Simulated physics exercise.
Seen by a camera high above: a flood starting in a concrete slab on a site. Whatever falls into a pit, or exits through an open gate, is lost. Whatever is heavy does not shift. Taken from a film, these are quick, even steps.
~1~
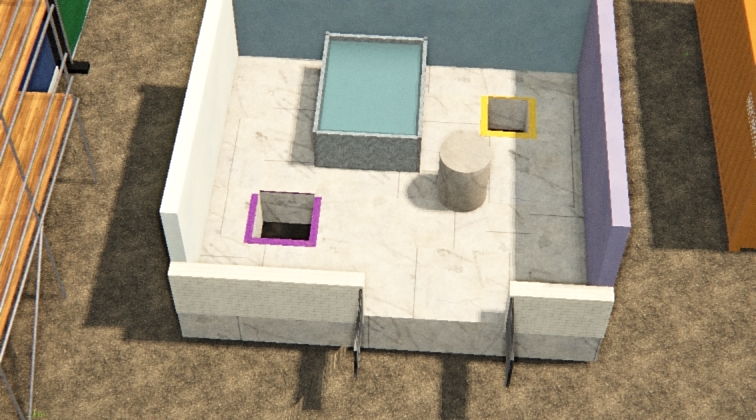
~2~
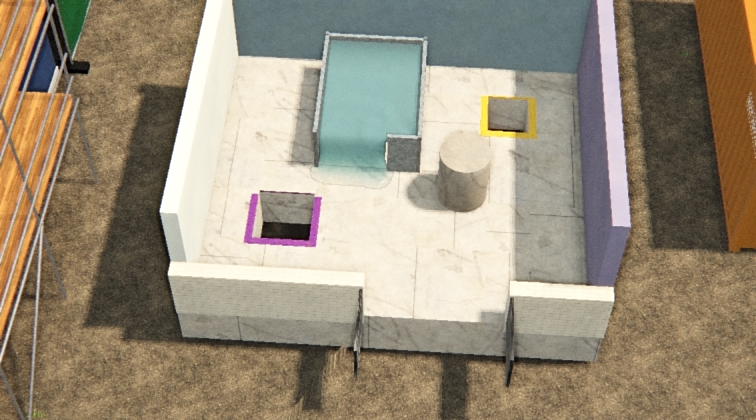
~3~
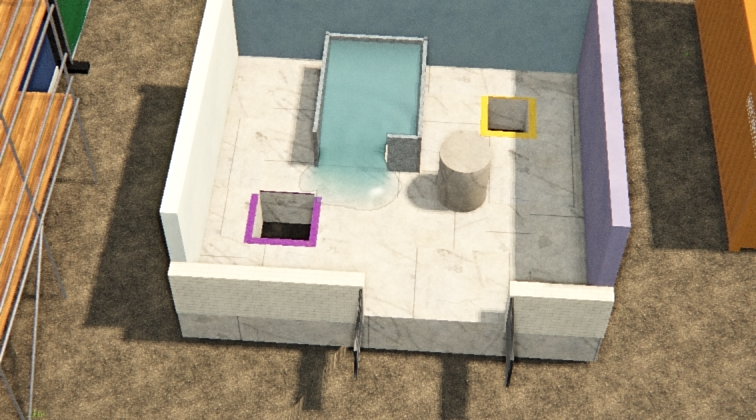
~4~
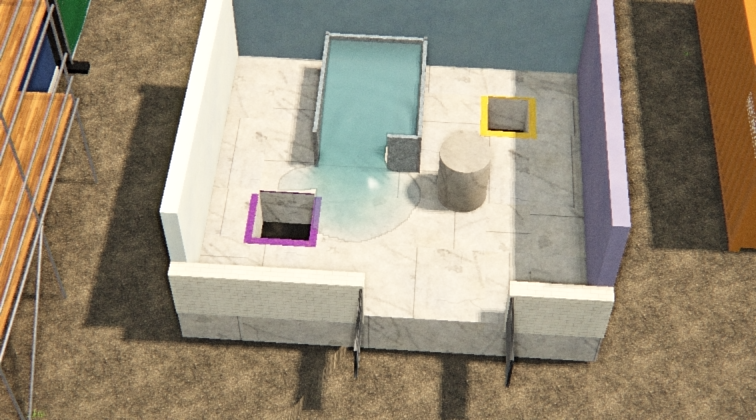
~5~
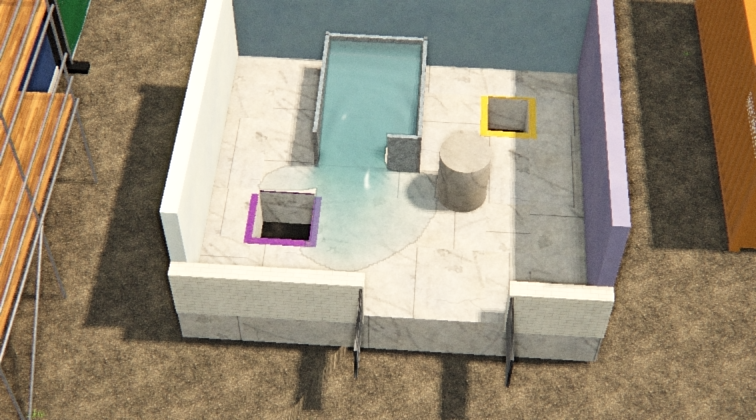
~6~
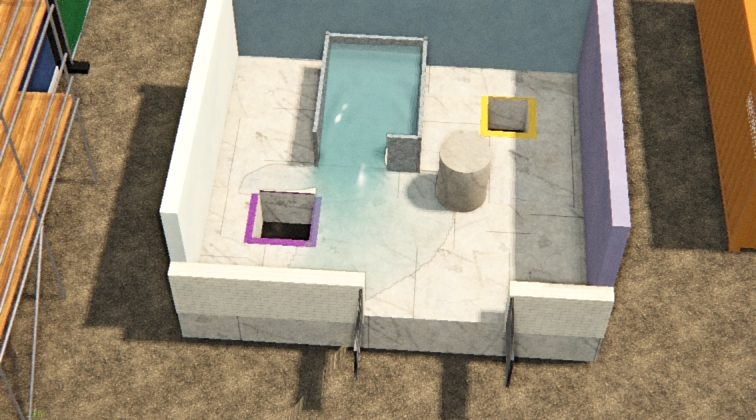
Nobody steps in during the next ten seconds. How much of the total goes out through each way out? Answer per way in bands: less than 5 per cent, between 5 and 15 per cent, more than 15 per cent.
Going out through each: The gate, more than 15 per cent; the purple pit, more than 15 per cent; the yellow pit, less than 5 per cent.
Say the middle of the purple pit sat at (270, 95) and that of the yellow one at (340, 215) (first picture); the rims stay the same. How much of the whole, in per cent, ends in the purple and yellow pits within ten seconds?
For purple, 2 in a hundred; for yellow, 65 in a hundred.
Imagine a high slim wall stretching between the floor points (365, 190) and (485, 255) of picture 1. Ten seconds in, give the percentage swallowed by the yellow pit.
Roughly 4 per cent ends up in the yellow pit.
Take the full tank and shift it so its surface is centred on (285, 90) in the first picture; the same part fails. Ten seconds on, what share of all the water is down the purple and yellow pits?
Approximate tally in per cent: Purple pit 50, yellow pit 4.
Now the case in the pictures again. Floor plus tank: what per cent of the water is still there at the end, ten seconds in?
Estimate: 30 %.
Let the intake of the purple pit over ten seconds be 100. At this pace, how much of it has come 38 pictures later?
The figure is near 80 per cent.
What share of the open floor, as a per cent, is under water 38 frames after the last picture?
Around 60 percent of it.
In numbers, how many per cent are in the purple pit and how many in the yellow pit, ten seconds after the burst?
About 38 and 0 per cent.
A moment on, water covers 30 % of the floor; the gate 2 %, the purple pit 9 %, the yellow pit 0 %.
Next, water covers 35 % of the floor; the gate 9 %, the purple pit 16 %, the yellow pit 0 %.
Then, water covers 45 % of the floor; the gate 18 %, the purple pit 23 %, the yellow pit 0 %.
Later, water covers 60 % of the floor; the gate 26 %, the purple pit 31 %, the yellow pit 0 %.
In the end, water covers 65 % of the floor; the gate 32 %, the purple pit 38 %, the yellow pit 0 %.
